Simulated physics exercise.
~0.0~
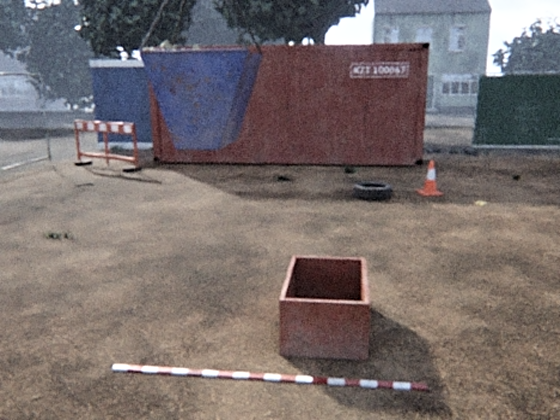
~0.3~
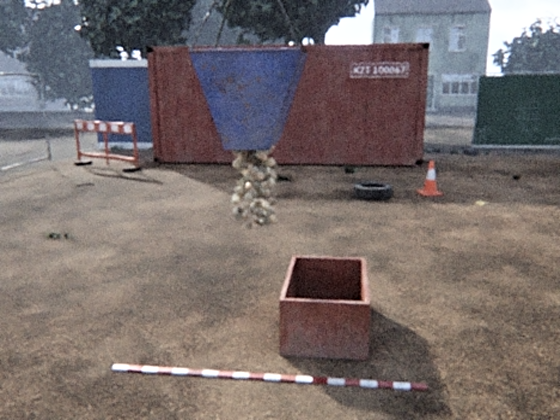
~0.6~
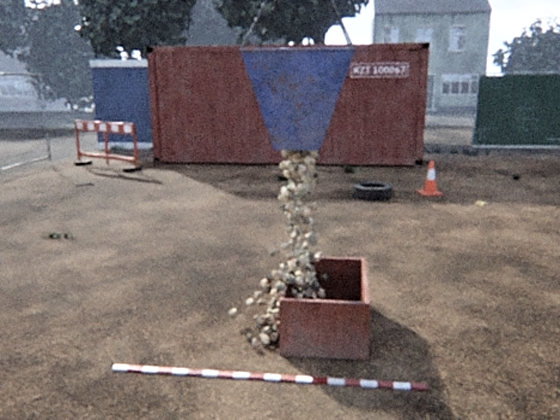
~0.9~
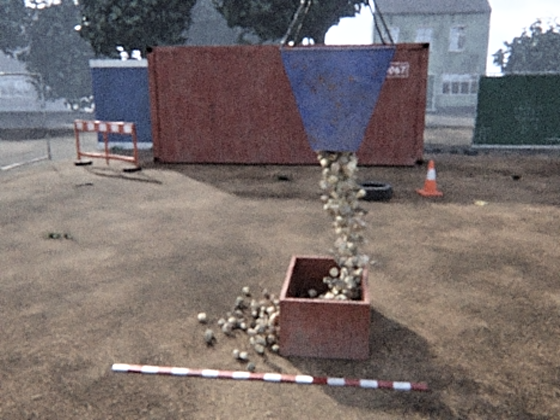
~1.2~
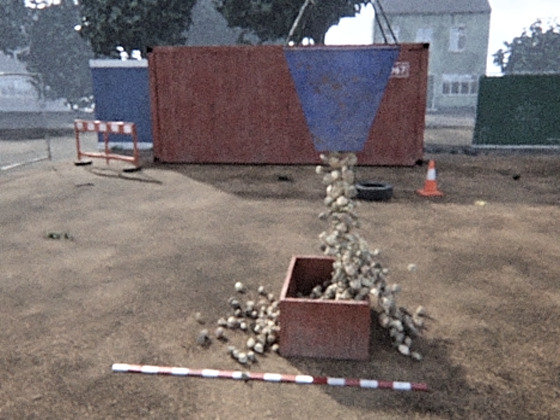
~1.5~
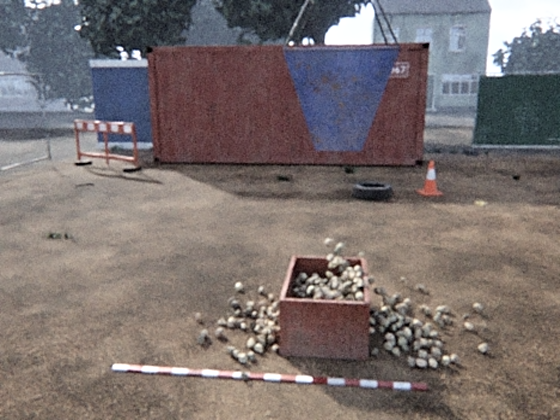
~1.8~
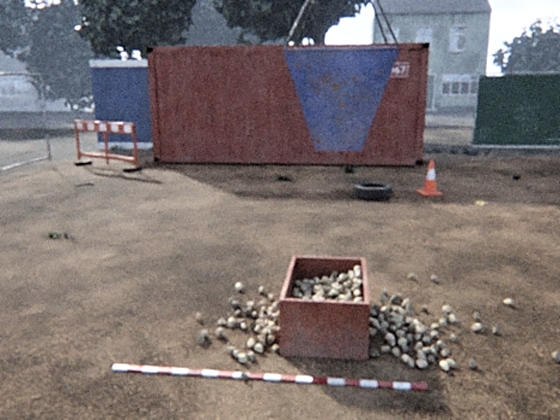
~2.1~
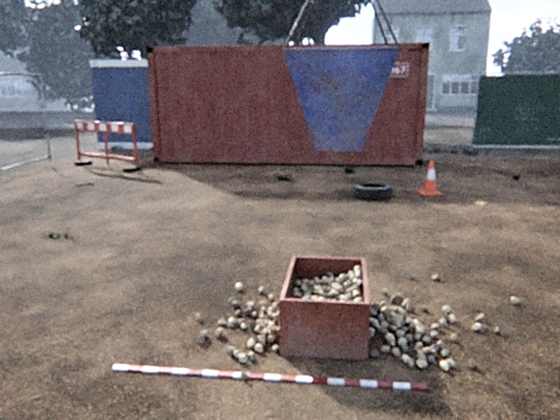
A blue skip moving right and pouring pale stones over a red bin, most landing inside and some scattered on both sides.
